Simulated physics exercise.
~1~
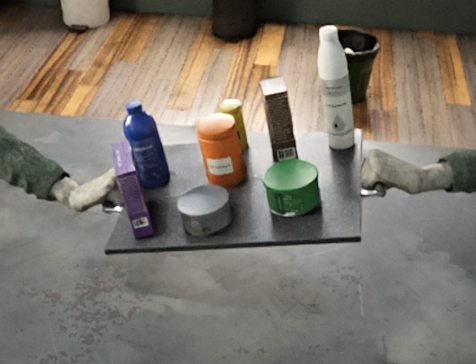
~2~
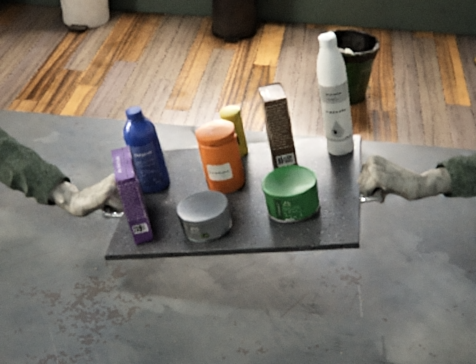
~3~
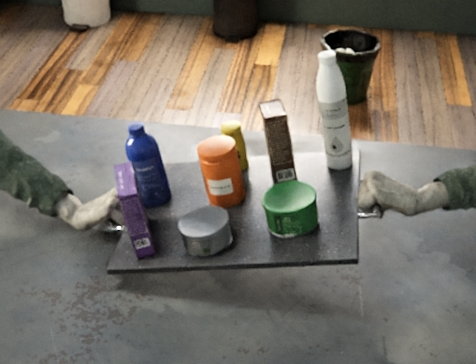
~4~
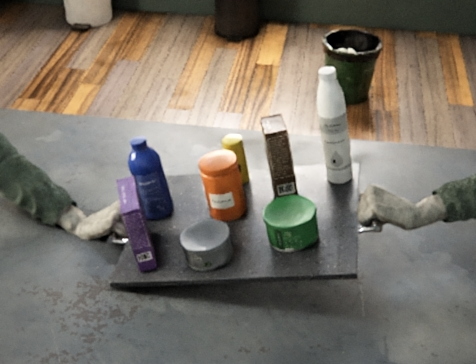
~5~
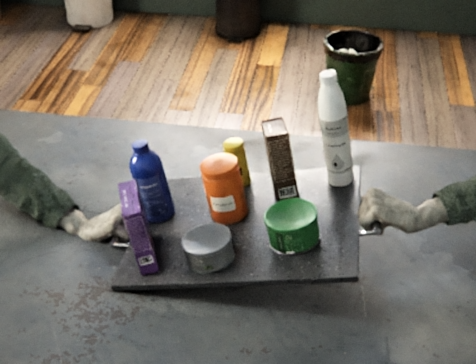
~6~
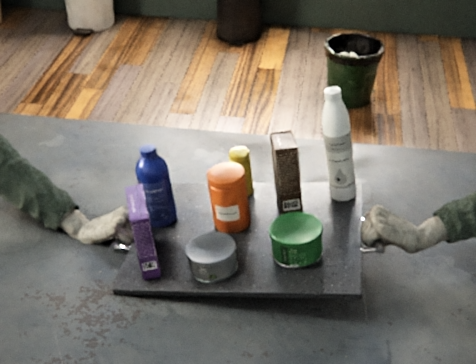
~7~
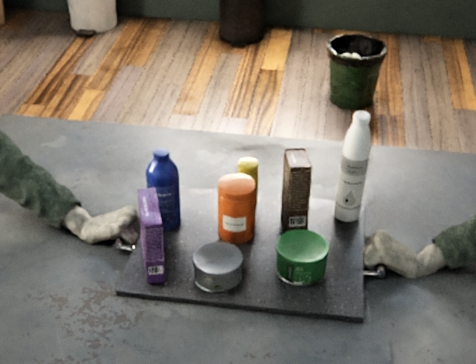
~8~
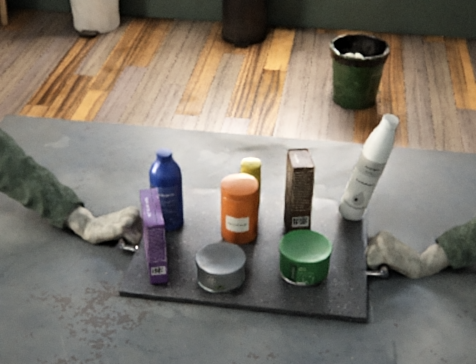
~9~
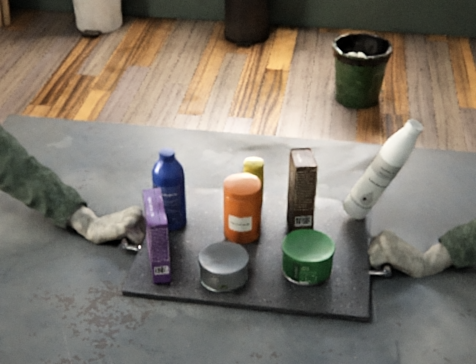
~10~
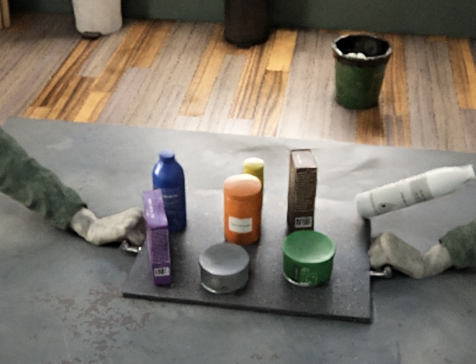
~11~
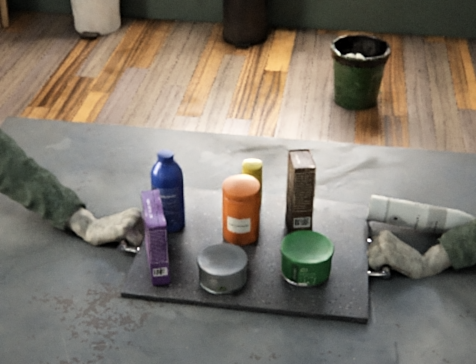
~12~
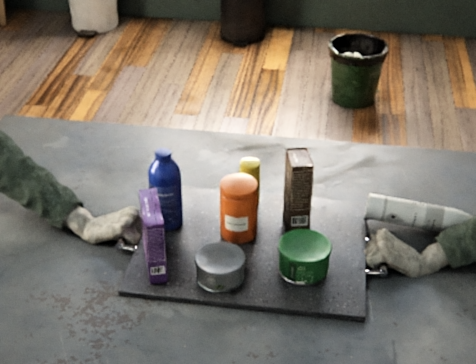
Two hands in pale gloves lower a dark, rimless tray of containers toward a grey surface, seen from slightly above with a wooden floor and a plant pot behind. A purple packet and blue bottle stand at left, an orange jar, yellow shaker and grey tub around the middle, and a brown carton, green tub and tall white bottle at right. The tray sinks tilted, then its raised side drops flat. The white bottle leans right, topples over the edge and comes to rest on its side beside the right hand, while the others stay standing.
